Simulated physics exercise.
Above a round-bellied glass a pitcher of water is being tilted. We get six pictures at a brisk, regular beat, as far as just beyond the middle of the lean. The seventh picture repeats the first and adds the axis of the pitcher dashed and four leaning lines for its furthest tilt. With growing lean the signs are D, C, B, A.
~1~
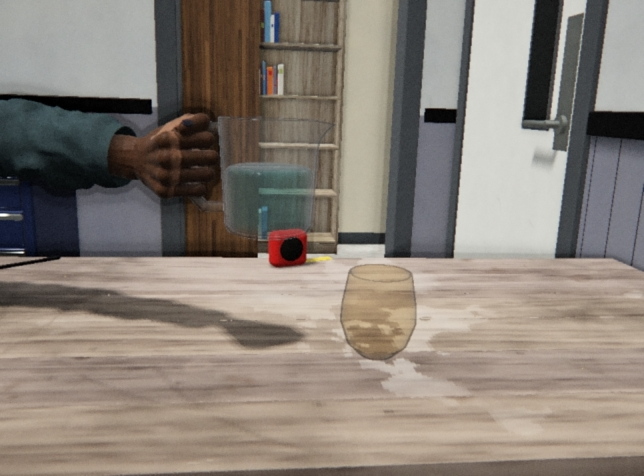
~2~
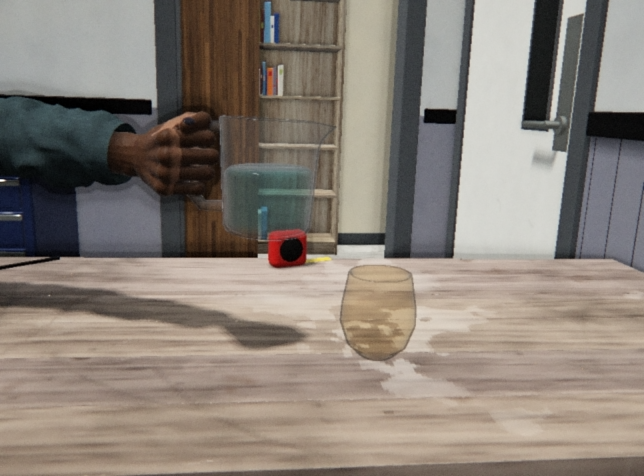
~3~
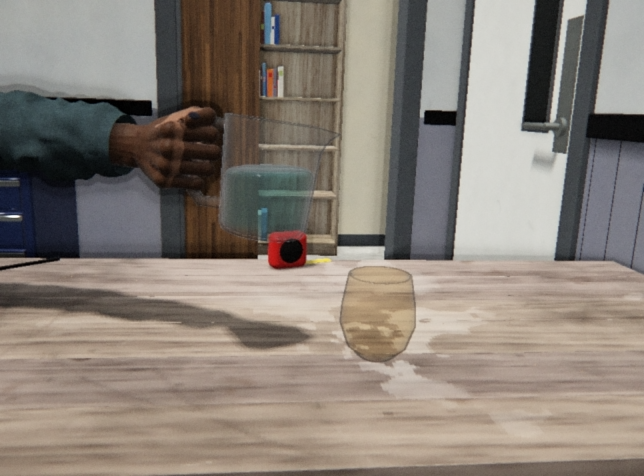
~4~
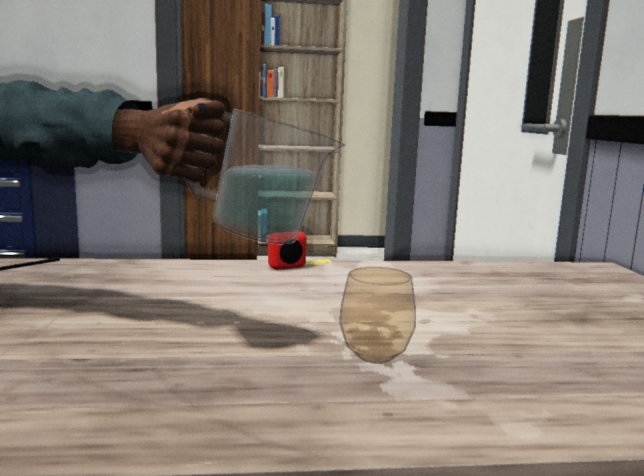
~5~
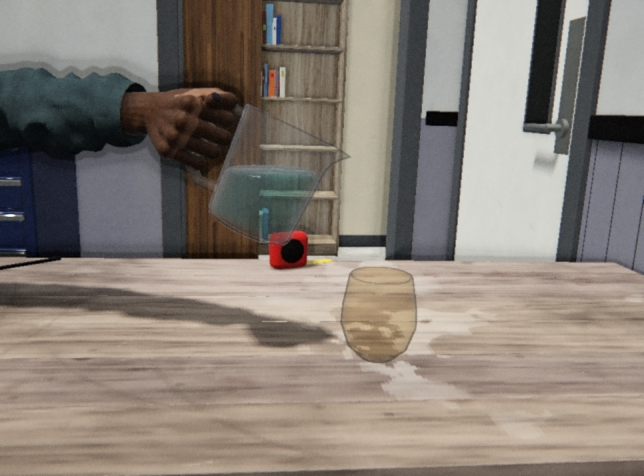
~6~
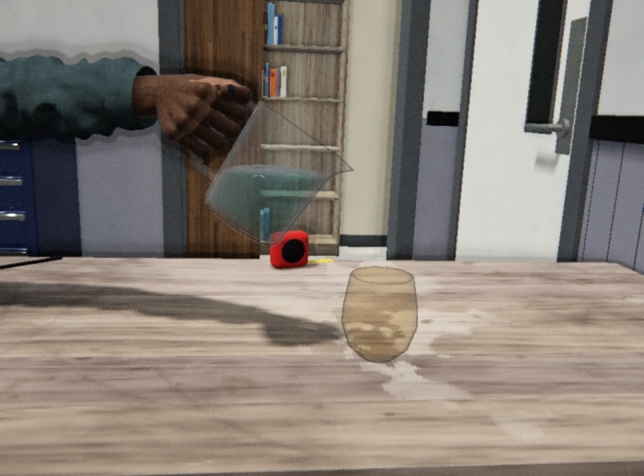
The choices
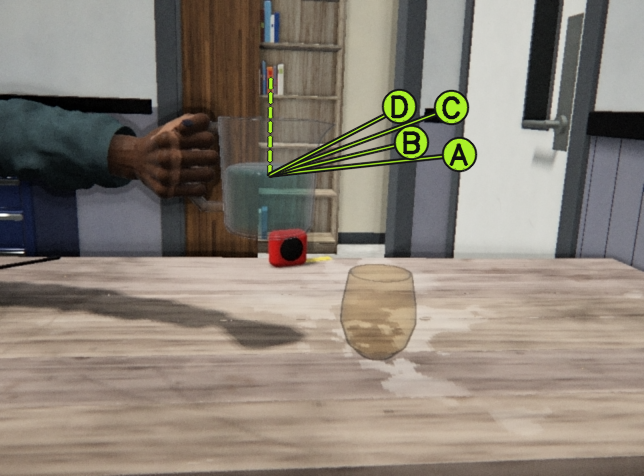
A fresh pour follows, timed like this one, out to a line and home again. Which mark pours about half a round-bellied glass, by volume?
Take C.
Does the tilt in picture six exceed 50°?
No, it does not.
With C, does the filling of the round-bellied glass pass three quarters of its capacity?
No.
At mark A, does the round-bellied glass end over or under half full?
Over.
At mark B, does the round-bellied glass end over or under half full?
Over half.
On the marked copy, A at (443, 156); B at (394, 145); C at (435, 113); D at (384, 115).
For mark A, the round-bellied glass ends with about 82 % of what it can hold; 3 % of the water is spilt.
For mark B, the round-bellied glass ends with about 67 % of what it can hold.
For mark C, the round-bellied glass ends with about 50 % of what it can hold.
For mark D, the round-bellied glass ends with about 33 % of what it can hold.
